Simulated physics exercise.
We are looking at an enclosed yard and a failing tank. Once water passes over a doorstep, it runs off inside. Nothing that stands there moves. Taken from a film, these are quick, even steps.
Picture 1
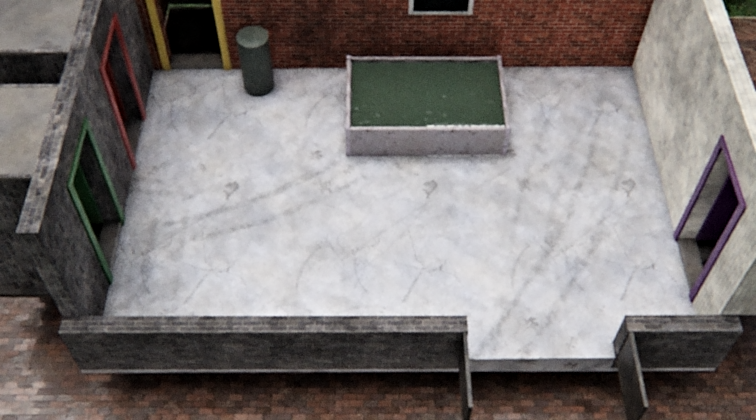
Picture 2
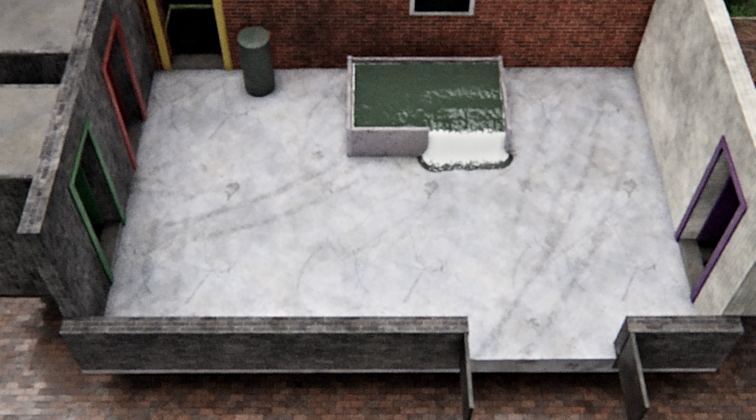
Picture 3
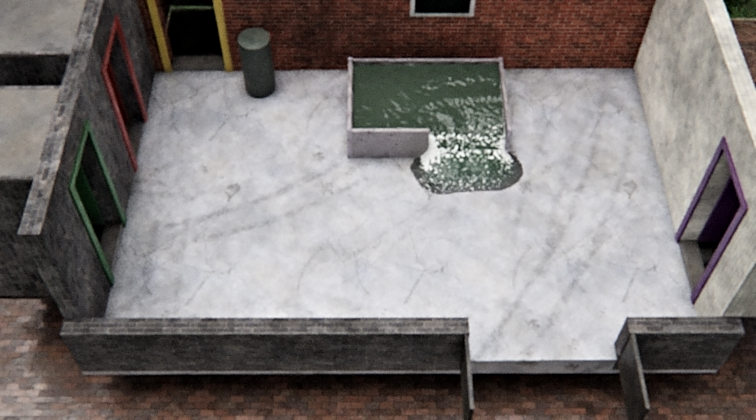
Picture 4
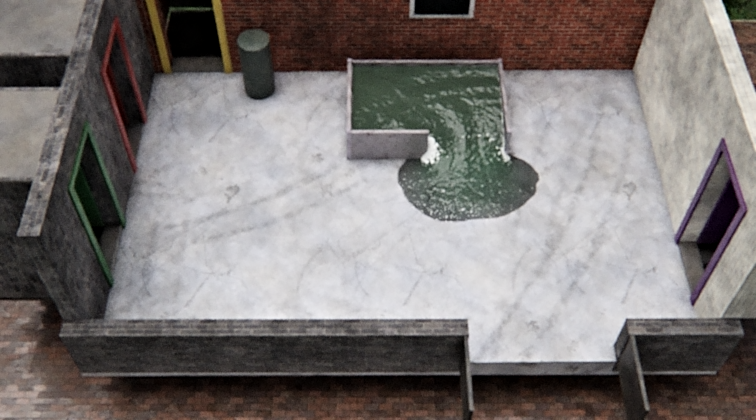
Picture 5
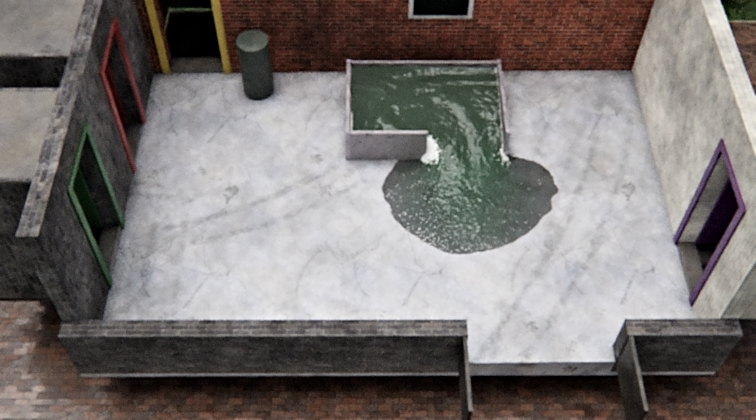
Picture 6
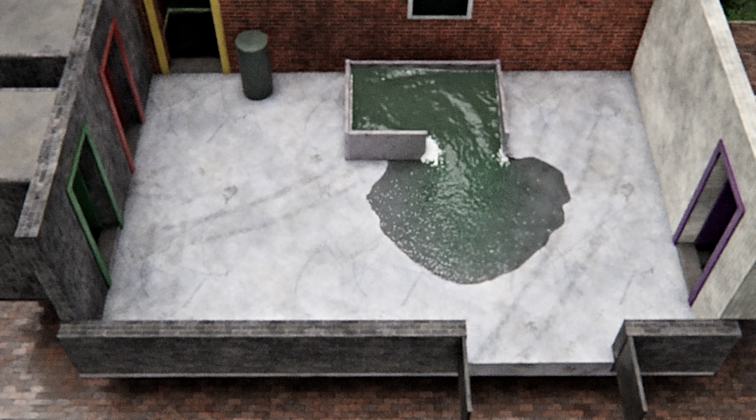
Walled yard with a raised tank of green water, its front giving way and water pouring out, spreading across the pale floor.
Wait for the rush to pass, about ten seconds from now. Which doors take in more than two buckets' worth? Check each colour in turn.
The green door does not; the purple door does not; the red door does not; the yellow door does not.
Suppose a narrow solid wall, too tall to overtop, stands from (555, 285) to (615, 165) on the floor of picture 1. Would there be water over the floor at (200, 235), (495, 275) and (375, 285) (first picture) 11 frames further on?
Taking the points in turn, they are high and dry, inundated and inundated.
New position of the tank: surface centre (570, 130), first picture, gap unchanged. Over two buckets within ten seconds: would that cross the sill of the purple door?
Purple: Overshoots.
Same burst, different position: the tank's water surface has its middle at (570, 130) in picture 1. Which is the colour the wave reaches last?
Answer: The one in yellow.
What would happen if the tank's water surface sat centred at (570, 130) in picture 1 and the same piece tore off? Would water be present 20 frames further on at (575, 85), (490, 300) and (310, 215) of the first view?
Parched, soaked, parched.
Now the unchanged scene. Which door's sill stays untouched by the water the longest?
That would be the yellow-painted one.
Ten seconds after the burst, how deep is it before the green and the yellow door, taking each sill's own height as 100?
Roughly 40 and 40 %.
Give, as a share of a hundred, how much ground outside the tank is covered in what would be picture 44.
Close to 55 in a hundred, I think.
A moment on, water covers 25 % of the floor; the green door not reached, the purple door not reached, the red door not reached, the yellow door not reached.
Next, water covers 35 % of the floor; the green door not reached, the purple door wet at the sill, nothing in, the red door not reached, the yellow door not reached.
Then, water covers 45 % of the floor; the green door not reached, the purple door wet at the sill, nothing in, the red door not reached, the yellow door not reached.
Later, water covers 55 % of the floor; the green door wet at the sill, nothing in, the purple door under two buckets in, the red door wet at the sill, nothing in, the yellow door not reached.
In the end, water covers 70 % of the floor; the green door wet at the sill, nothing in, the purple door under two buckets in, the red door wet at the sill, nothing in, the yellow door wet at the sill, nothing in.
